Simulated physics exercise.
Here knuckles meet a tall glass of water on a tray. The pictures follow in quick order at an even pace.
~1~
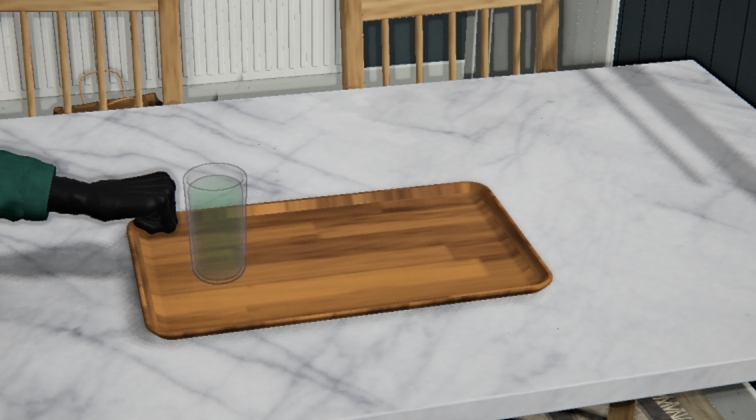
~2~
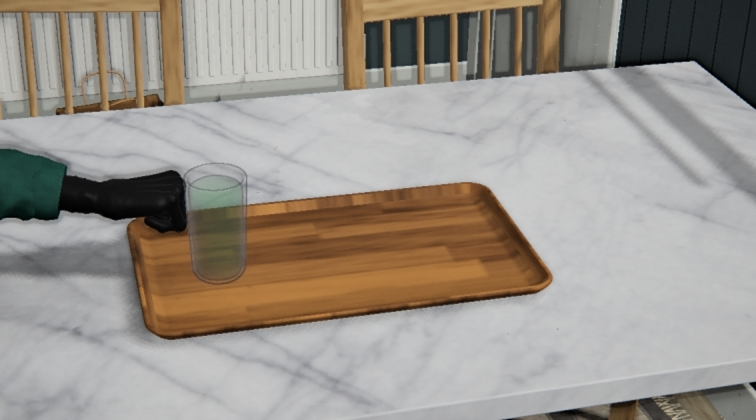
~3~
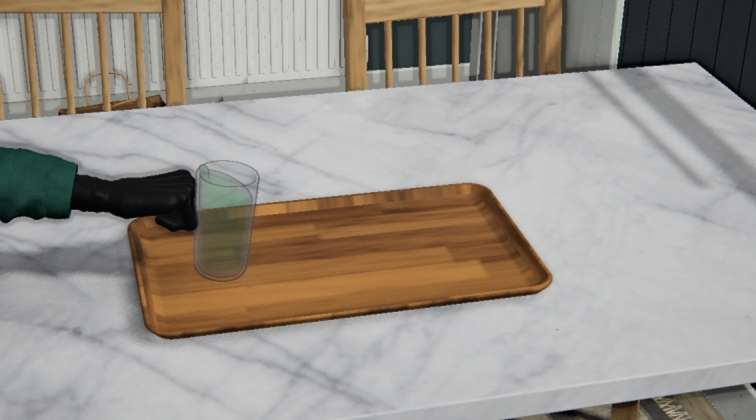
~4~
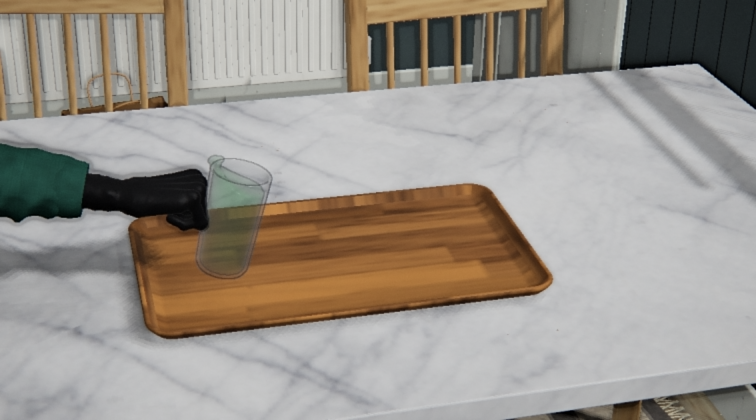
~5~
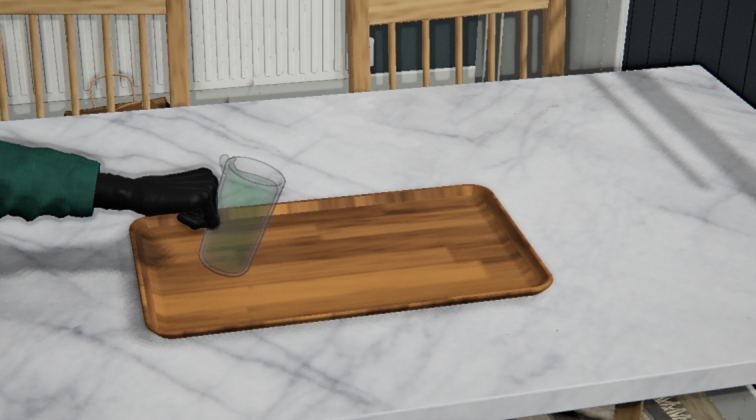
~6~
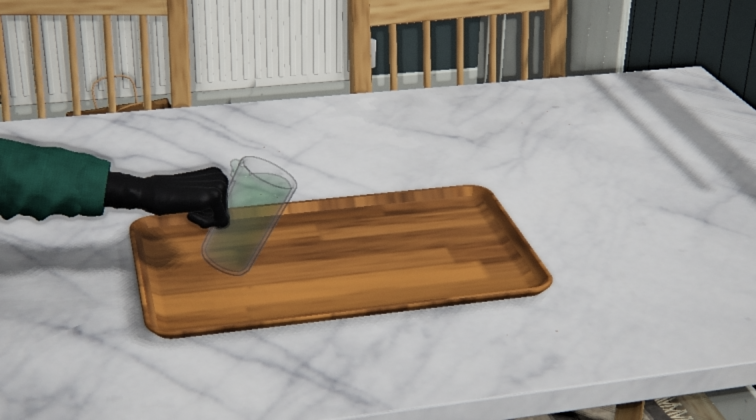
A white marble table with grey veins is seen from above at an angle in a bright room, with wooden chairs and a white ribbed panel behind it. A tall clear glass of greenish water stands at the left of a brown wooden tray, beside a black-gloved fist in a green sleeve. The fist pushes right against the glass, which leans steadily rightward while the view stays almost still.
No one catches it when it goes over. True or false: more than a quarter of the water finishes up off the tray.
True.
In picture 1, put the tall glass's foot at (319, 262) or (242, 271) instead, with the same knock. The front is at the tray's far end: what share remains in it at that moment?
Roughly 70 % and then 50 %.
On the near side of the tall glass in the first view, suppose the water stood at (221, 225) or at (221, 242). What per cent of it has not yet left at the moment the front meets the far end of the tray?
45 % and 45 %.
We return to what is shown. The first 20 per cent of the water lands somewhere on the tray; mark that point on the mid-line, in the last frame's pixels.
I'd mark it somewhere roughly at pixel (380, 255).
A moment on, the tall glass lies on its side and 93 per cent is in the glass, 1 on the tray and 7 above or beyond its rim.
Next, the tall glass lies on its side and 55 per cent is in the glass, 37 on the tray and 8 above or beyond its rim.
Then the tall glass lies on its side and 32 per cent is in the glass, 50 on the tray and 18 above or beyond its rim.
Later the tall glass lies on its side and 17 per cent is in the glass, 39 on the tray and 44 above or beyond its rim.
At rest 56 per cent is held by tray and glass, 44 is off the tray.
